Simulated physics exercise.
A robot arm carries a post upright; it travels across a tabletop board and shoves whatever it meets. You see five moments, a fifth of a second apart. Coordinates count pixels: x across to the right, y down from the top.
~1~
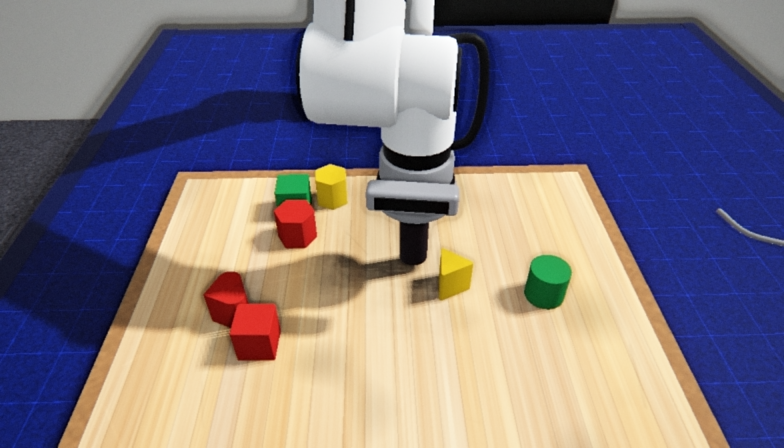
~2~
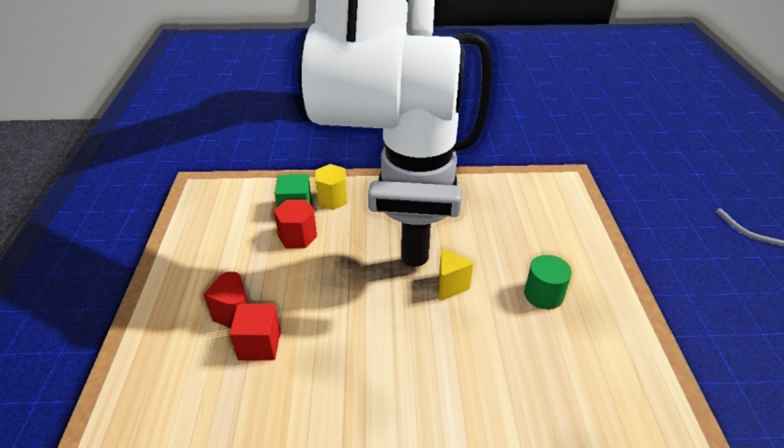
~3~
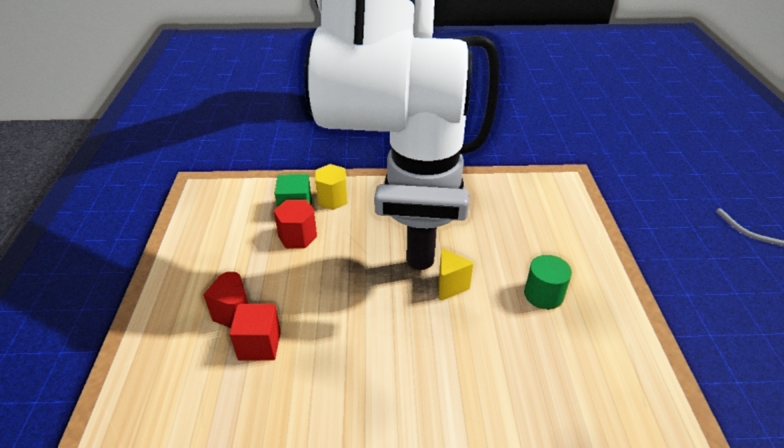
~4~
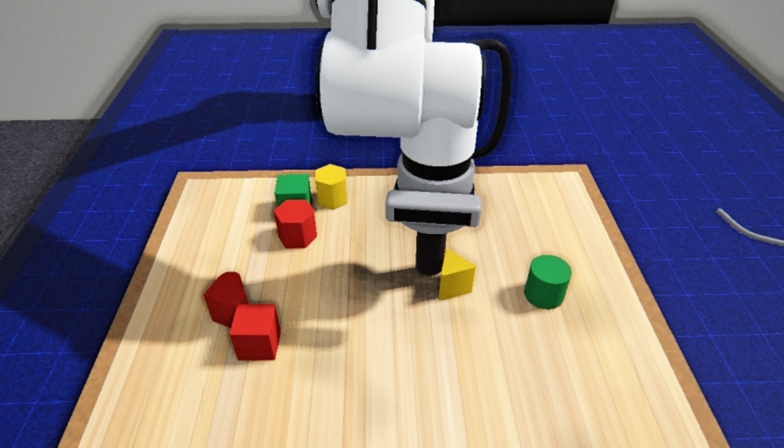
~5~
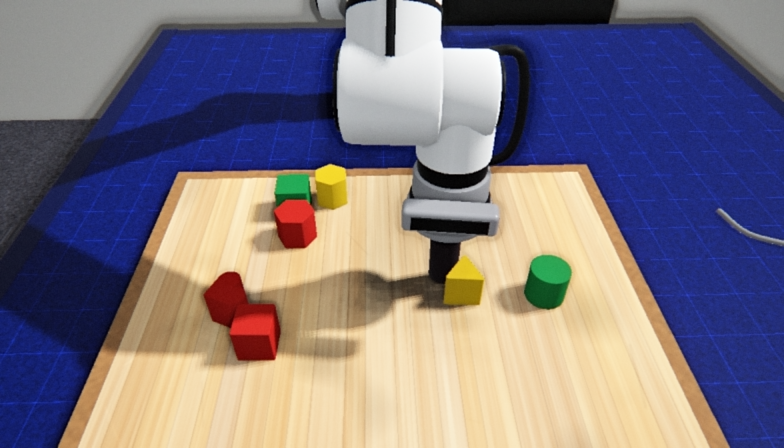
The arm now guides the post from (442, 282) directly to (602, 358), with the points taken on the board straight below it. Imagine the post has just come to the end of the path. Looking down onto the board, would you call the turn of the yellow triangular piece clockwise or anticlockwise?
Short answer: Clockwise.
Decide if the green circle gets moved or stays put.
Well, the green circle holds its place.
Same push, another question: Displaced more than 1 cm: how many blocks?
One gets moved.
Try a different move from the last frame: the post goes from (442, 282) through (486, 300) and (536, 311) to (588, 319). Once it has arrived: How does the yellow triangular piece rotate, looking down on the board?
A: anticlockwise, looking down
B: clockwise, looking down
B.
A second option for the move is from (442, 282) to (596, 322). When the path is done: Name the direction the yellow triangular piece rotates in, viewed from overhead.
It spins clockwise.
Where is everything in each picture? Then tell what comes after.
Lower end of the post at (413, 256), tops of blocks, yellow triangular piece at (453, 261), green circle at (551, 268), in the first frame.
Post at (415, 257), blocks as before, in the second frame.
Post at (420, 260), blocks as before, in the third frame.
Post at (430, 266), yellow triangular piece at (455, 263), in the fourth frame.
Post at (443, 274), yellow triangular piece at (465, 270), green circle at (551, 268), in the fifth frame.
On the path given first. One third of the way, post at (493, 297); yellow triangular piece at (511, 300), turned 50° clockwise.
Two thirds of the way, post at (547, 322); yellow triangular piece at (535, 321), turned 90° clockwise.
At the end, post at (605, 350); yellow triangular piece at (535, 321), turned 90° clockwise; green circle not moved.
